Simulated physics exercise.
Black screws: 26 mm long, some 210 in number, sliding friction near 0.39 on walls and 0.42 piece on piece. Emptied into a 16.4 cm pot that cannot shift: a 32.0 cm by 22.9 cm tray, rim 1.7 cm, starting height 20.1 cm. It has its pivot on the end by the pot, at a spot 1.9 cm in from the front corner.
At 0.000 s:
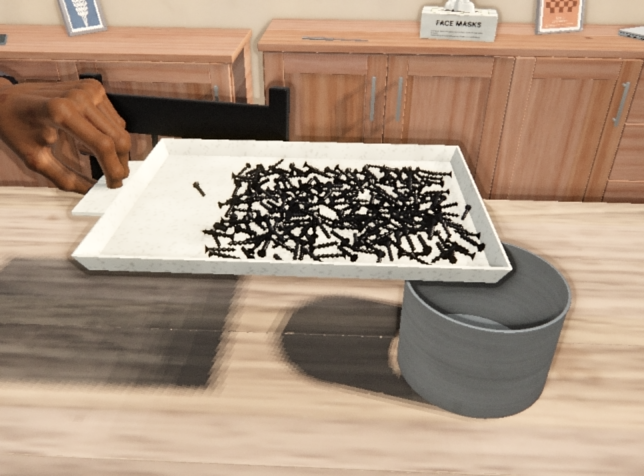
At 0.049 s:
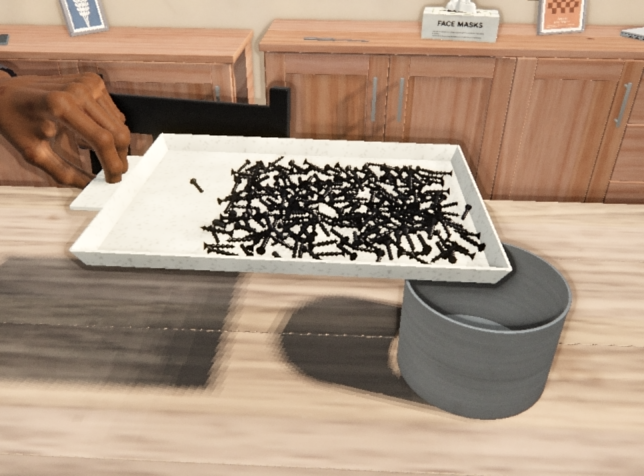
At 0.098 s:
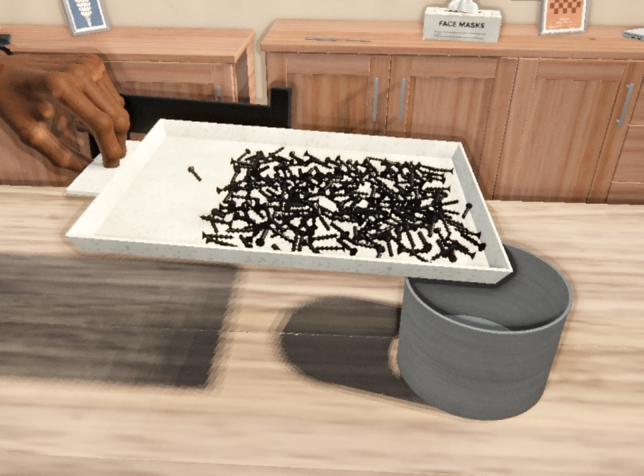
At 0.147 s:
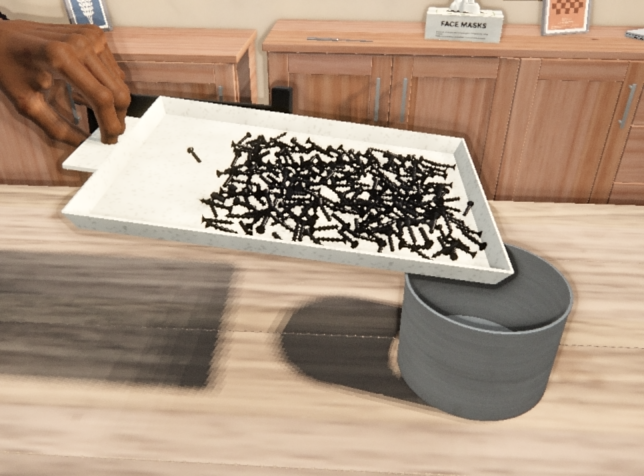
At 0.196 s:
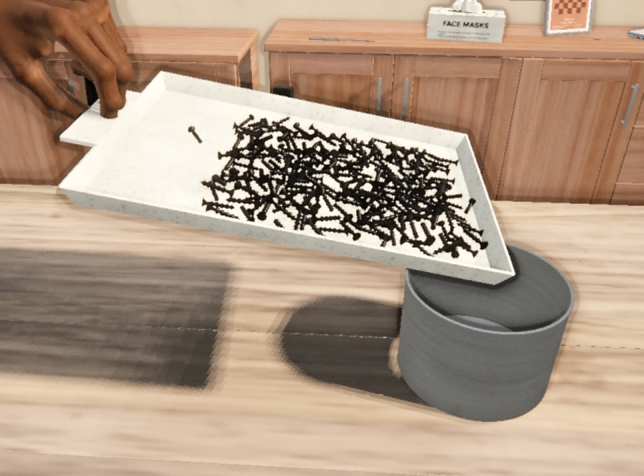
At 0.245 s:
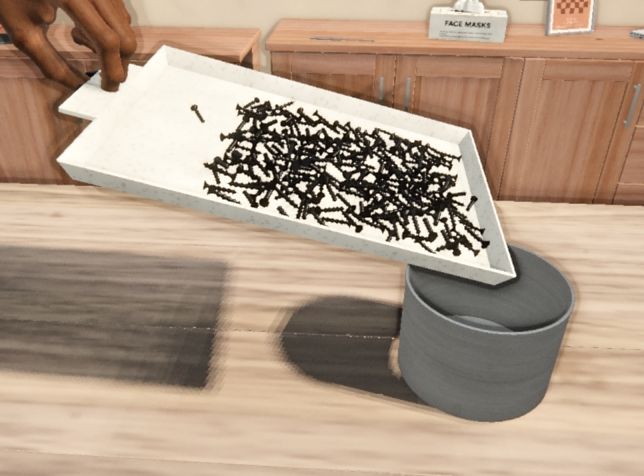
On a wooden countertop, a hand raising the left end of a white tray of black screws beside a gray pot.
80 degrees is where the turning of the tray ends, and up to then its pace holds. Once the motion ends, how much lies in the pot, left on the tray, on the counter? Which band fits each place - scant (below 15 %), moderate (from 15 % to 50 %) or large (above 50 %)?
In the end pot: A medium amount; tray: A small amount; counter: The majority.
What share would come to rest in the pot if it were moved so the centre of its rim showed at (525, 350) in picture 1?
85 %.
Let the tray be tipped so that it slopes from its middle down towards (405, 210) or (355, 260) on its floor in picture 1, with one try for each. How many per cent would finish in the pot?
I'd put it at about 70 per cent for the first tilt and about 0 per cent for the second.
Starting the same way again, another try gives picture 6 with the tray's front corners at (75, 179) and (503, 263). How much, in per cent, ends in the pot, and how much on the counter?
Pot 75 % / counter 25 %.
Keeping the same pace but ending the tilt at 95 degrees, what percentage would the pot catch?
You'd end up with some 30 % in the pot.
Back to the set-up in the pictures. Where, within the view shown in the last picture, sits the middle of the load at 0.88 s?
I'd put it close to (537, 249).
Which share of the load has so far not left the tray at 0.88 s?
About 50%.
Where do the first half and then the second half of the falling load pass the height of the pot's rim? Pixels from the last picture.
(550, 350) or so first, later (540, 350).
Then, at 0.62 s, tilt 46 degrees; the tray holds 100 %, the pot 0 %.
Then, at 0.88 s, tilt 68 degrees; the tray holds 50 %, the pot 5 %.
After 1.24 s, tilt 80 degrees; the tray holds 0 %, the pot 25 %.
By 2.1 s all is still; pot 30 %, tray 0 %, counter 70 %.
